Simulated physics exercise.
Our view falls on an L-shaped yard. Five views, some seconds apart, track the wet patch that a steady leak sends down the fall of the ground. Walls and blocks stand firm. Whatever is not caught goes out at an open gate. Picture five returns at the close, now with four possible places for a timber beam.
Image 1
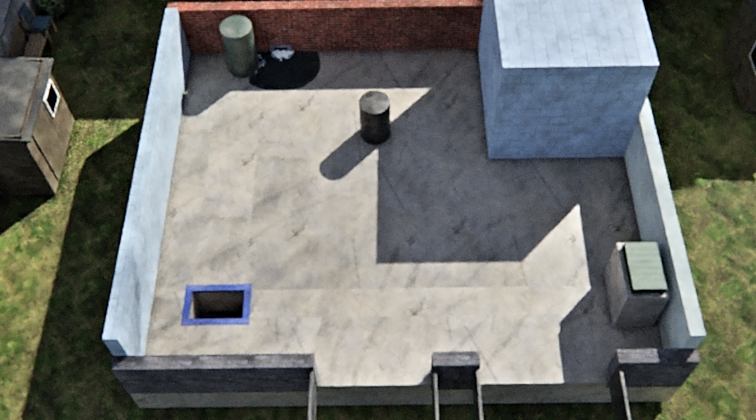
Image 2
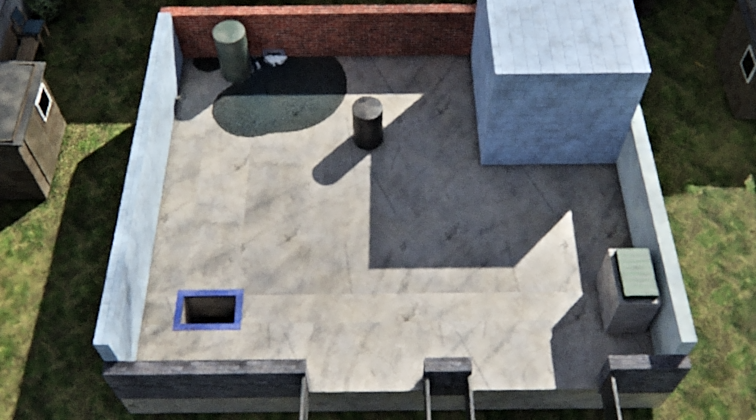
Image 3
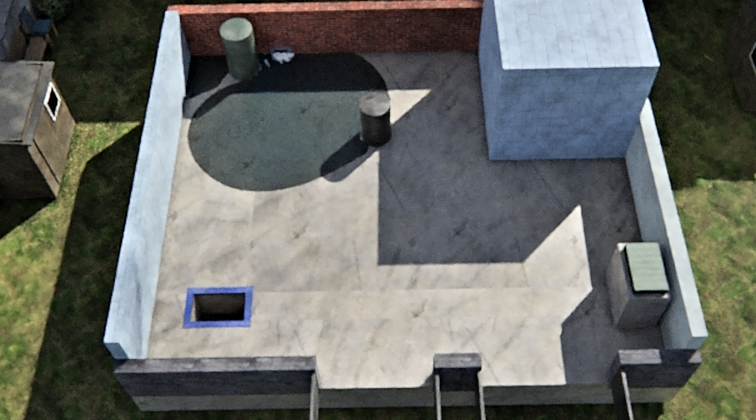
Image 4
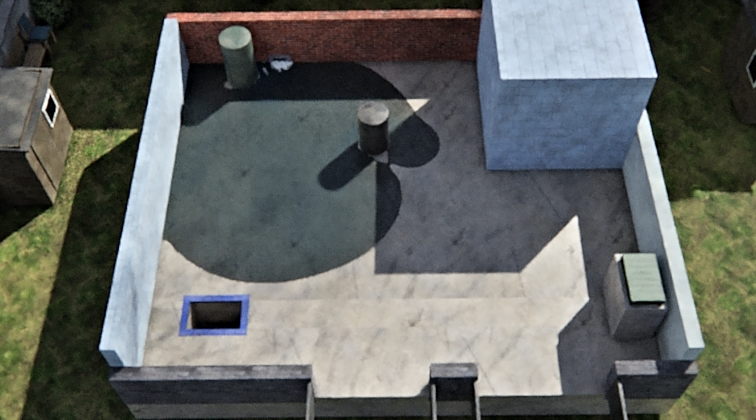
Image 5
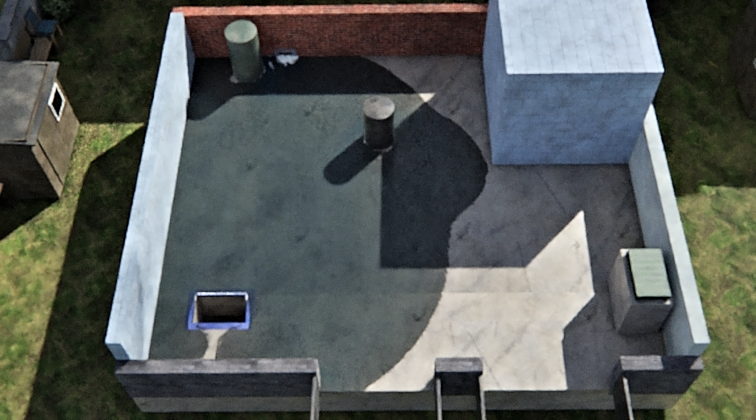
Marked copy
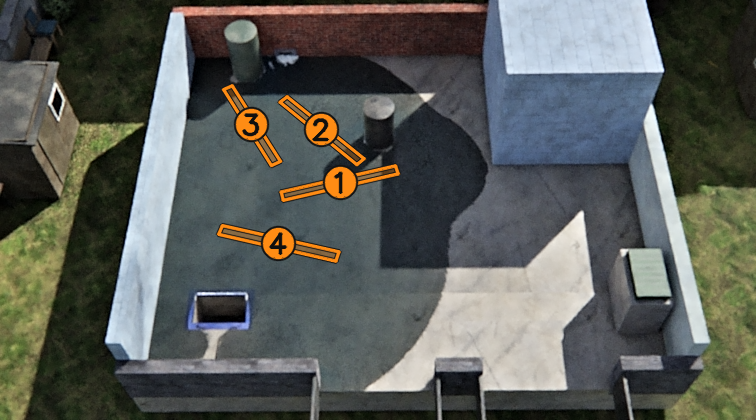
Dark water spreading from beside a green tank across a walled concrete yard, passing a dark post and reaching a blue-edged drain pit.
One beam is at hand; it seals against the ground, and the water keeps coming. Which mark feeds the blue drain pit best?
It is 1.
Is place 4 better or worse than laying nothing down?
It is worse.
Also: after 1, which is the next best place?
That is place 2.
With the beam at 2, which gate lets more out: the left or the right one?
The left one.
On the marked copy, 1 from (282, 196) to (396, 169); 2 from (283, 99) to (360, 161); 3 from (227, 87) to (275, 163); 4 from (220, 229) to (337, 256).
If 1 is chosen, about 47 % of the stream goes into the blue drain pit, about 53 % out by the gates.
If 2 is chosen, about 32 % of the stream goes into the blue drain pit, about 67 % out by the gates.
If 3 is chosen, about 25 % of the stream goes into the blue drain pit, about 75 % out by the gates.
If 4 is chosen, about 22 % of the stream goes into the blue drain pit, about 78 % out by the gates.
